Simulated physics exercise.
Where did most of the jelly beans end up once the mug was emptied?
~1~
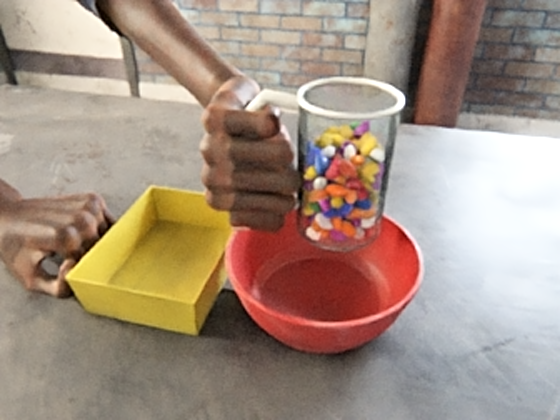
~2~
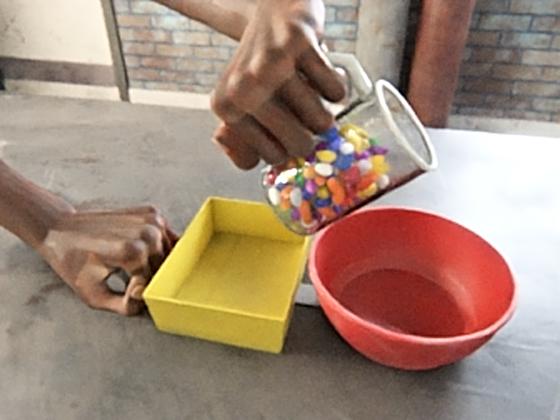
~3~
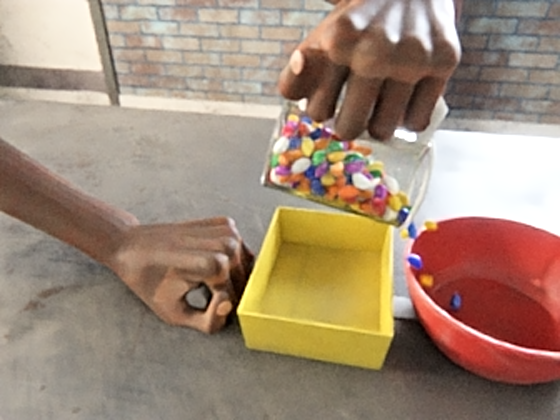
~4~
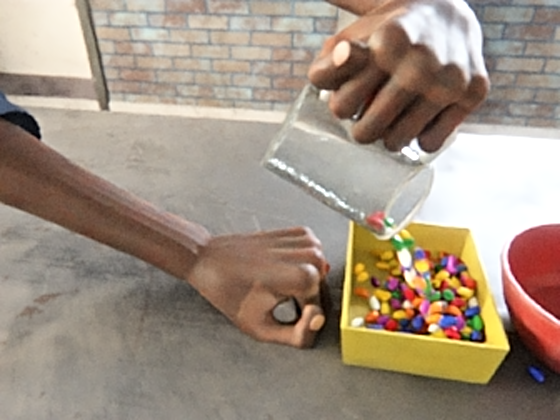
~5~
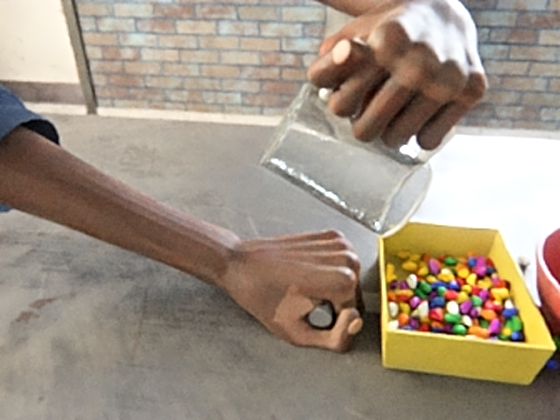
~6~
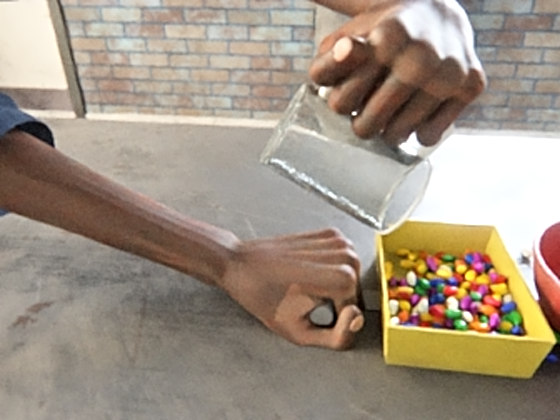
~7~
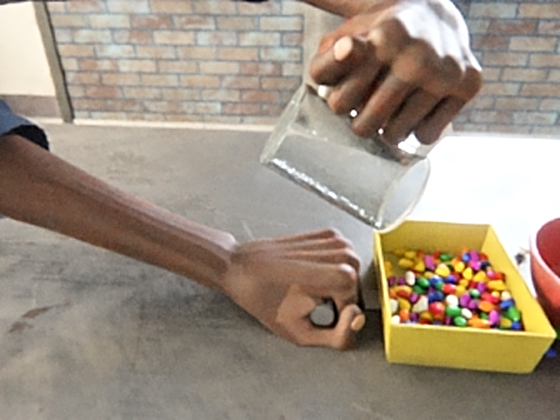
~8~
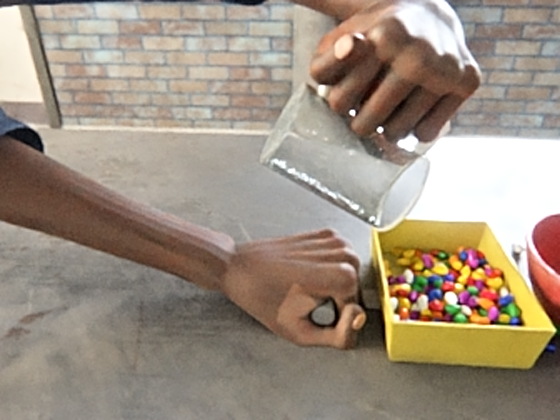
Nearly all of them ended up in the yellow tin. Only a few went toward the red bowl or landed outside on the table.
A person tipped a clear mug of colorful jelly beans while their other hand slid a yellow tin and a red bowl to the right. A few beans spilled toward the bowl, but nearly all landed in the tin, leaving the mug empty.
